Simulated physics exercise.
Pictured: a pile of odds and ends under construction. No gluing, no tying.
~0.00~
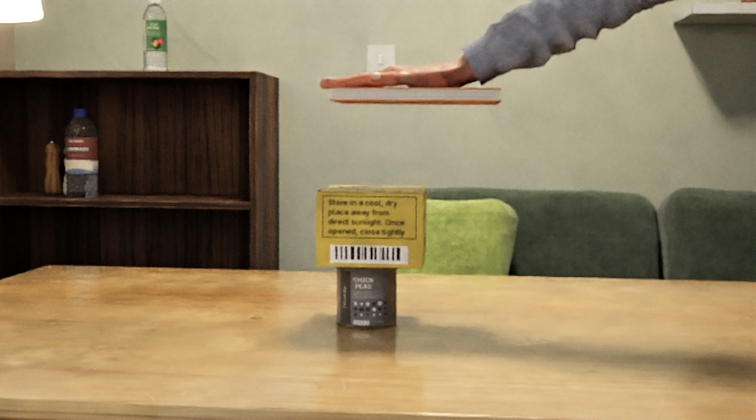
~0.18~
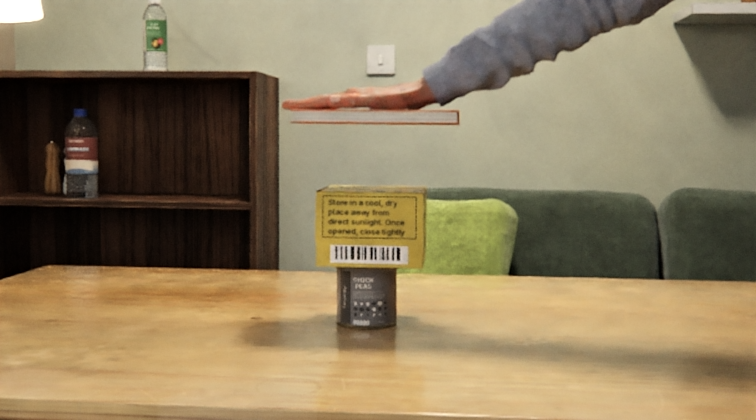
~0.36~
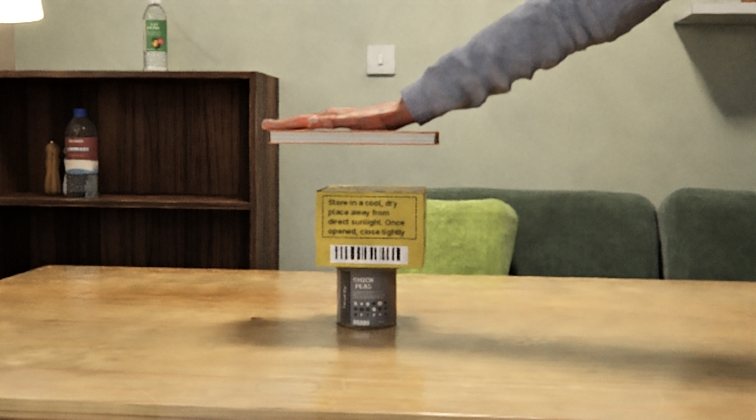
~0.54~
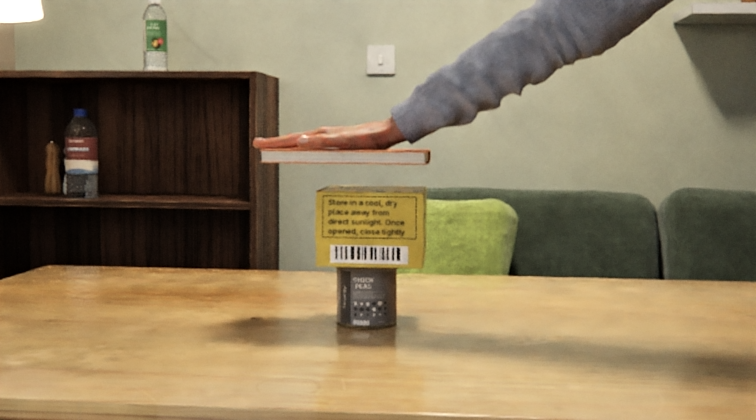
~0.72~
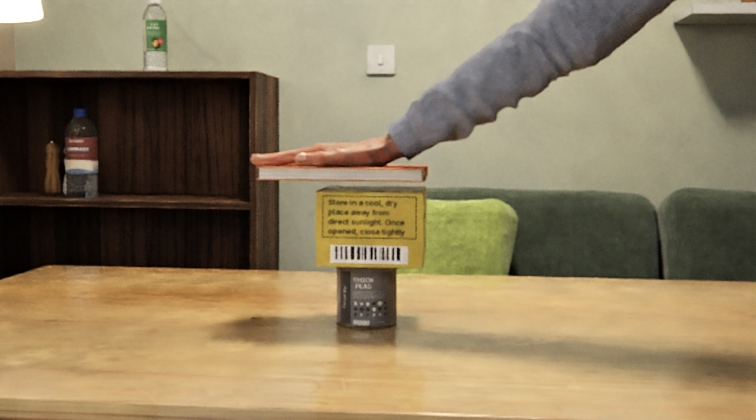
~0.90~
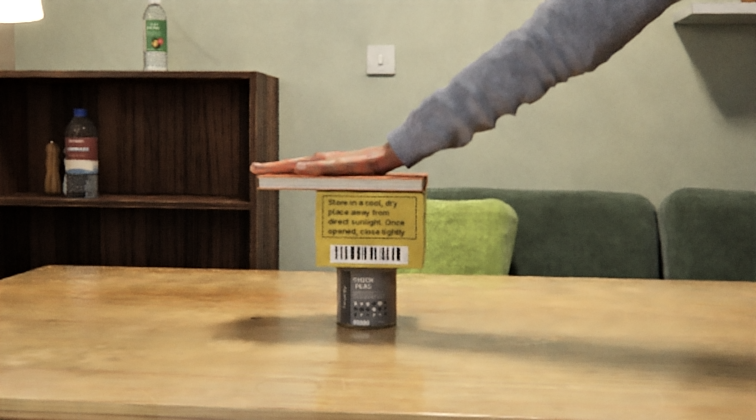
We see a hand holding an orange book flat above a yellow box stacked on a dark can on a wooden table; the hand moves the book left and down until it rests on the box, off-centre to the left.
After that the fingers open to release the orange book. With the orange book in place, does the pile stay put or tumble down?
The pile stays put.
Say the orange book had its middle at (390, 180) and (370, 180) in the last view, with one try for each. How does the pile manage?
The pile remains stable in the first case, then in the second case it remains stable.
By 1.30 s, all is still.
By 1.70 s, orange book resting near (346, 182).
When it is over (2.5 s), all 3 as before. End places, in pixels of the last picture, orange book near (346, 182). The pile keeps its balance.
